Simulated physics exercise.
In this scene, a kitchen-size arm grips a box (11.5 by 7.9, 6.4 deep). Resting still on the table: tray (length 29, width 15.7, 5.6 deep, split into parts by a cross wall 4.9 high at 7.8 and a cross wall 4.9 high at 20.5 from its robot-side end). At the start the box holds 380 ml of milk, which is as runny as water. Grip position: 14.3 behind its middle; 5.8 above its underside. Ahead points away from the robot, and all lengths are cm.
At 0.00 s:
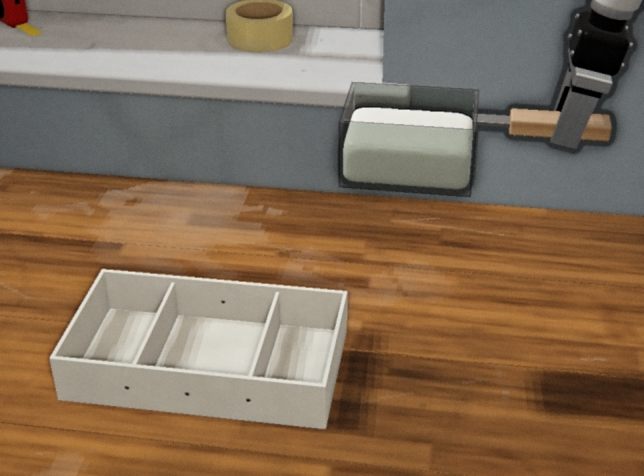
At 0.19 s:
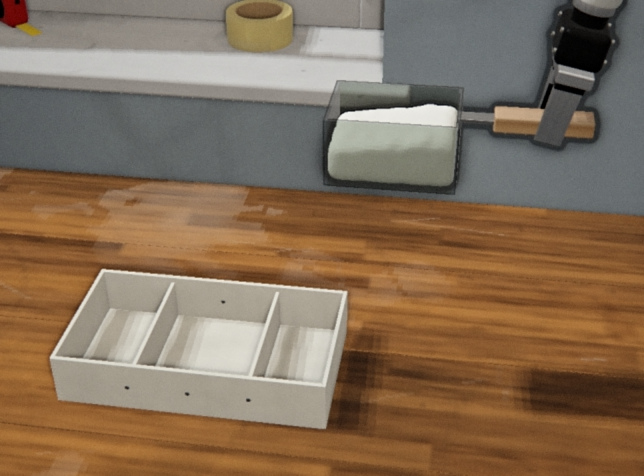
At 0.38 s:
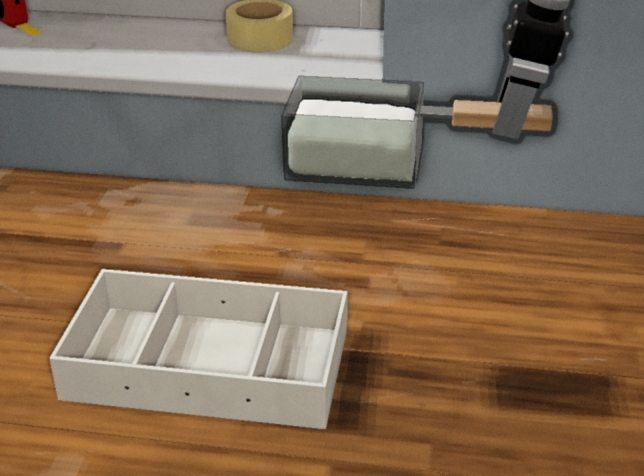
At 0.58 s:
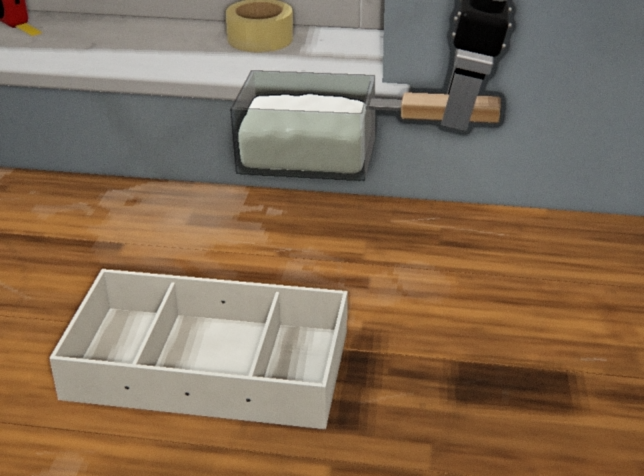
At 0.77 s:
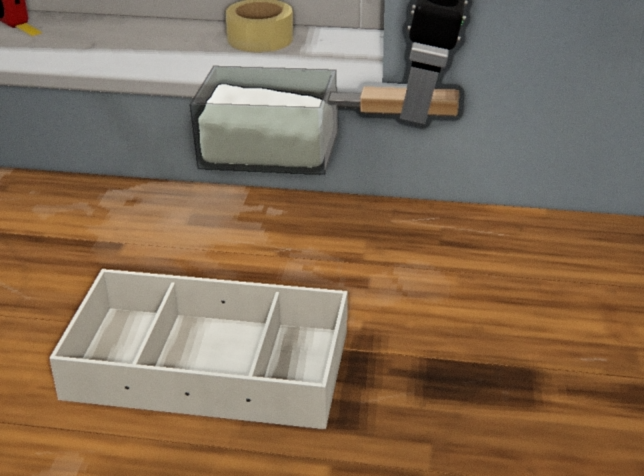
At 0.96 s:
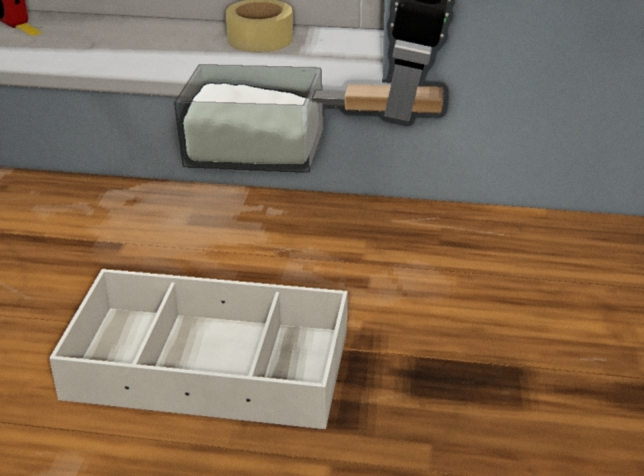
A robot arm carries a clear, handled box of pale milk leftward above a wooden table.
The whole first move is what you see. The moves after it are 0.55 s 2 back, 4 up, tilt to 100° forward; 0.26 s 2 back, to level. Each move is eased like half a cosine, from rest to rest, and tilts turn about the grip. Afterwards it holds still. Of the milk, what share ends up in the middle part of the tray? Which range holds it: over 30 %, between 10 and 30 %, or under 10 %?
It lies between 10 and 30 %.
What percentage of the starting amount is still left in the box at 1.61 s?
I estimate near 25 in a hundred.
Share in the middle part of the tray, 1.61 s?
12 per cent.
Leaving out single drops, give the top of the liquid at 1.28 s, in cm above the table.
23 cm.
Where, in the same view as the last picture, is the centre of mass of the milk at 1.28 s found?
Near pixel (313, 228).
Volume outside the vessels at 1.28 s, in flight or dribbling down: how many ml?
Around 120 ml at that time.
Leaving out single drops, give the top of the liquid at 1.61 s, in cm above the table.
Roughly 39 centimetres high.
After 1.28 s, tilted 65° forward, liquid up to 23 above the table; 265 ml in the box, 120 ml in the air or running down outside.
After 1.61 s, tilted 69° forward, liquid up to 85 above the table; 110 ml on the table or floor, 100 ml in the box, 90 ml in the robot-side part, 45 ml in the middle part, 40 ml in the air or running down outside.
After 1.97 s, level, liquid up to 94 above the table; 145 ml on the table or floor, 90 ml in the robot-side part, 45 ml in the middle part, 5 ml in the box, 100 ml in the air or running down outside.
After 2.77 s, level, liquid up to 81 above the table; 200 ml on the table or floor, 90 ml in the robot-side part, 65 ml in the middle part, 15 ml in the box, 15 ml in the far-side part.
In the end, 200 ml on the table or floor, 90 ml in the robot-side part, 65 ml in the middle part, 15 ml in the box, 15 ml in the far-side part. That is 17 % in the middle part of the tray.
